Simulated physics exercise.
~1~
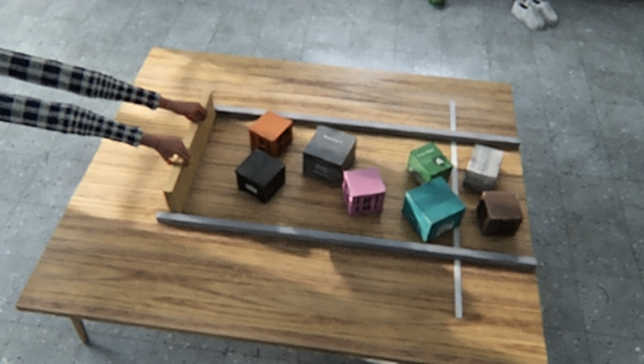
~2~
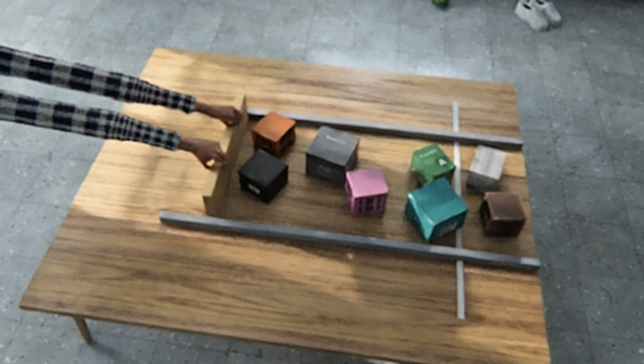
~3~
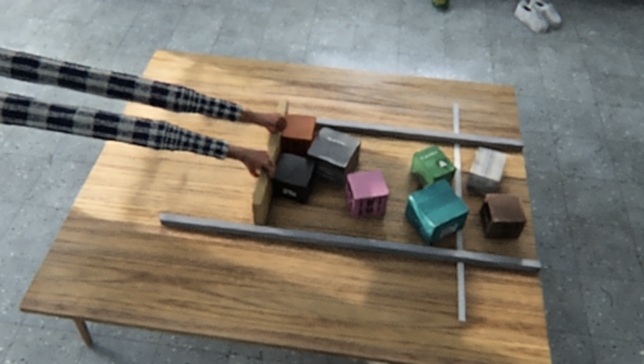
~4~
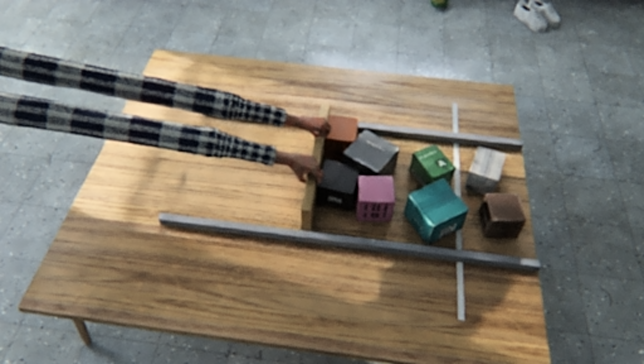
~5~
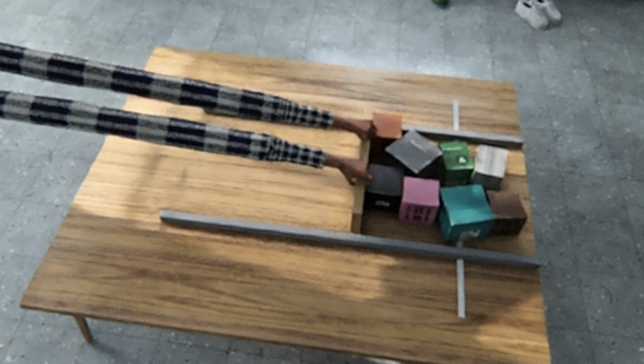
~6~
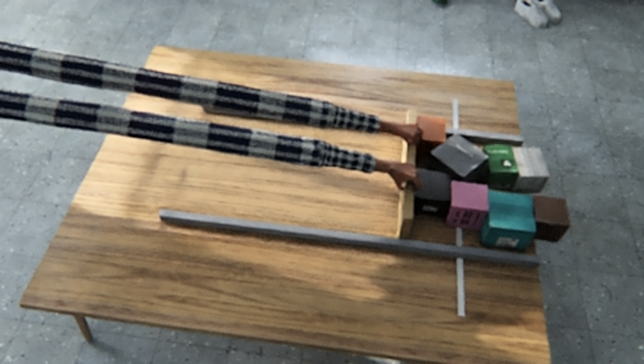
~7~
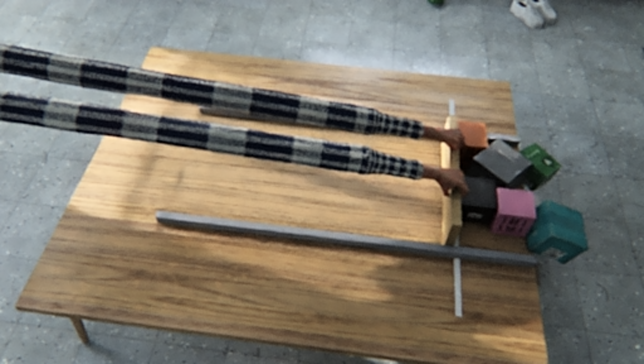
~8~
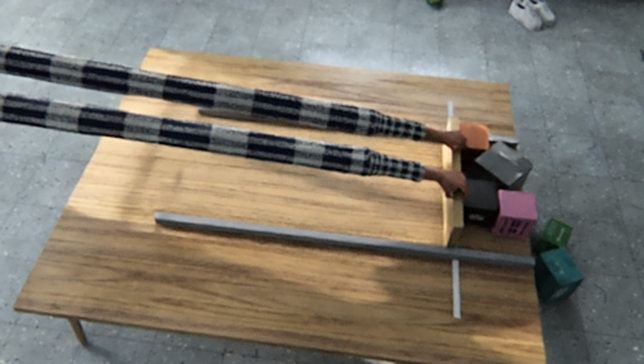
Two hands pushing a plank rightward along a wooden table, bunching colourful boxes together and shoving several over the far right edge.
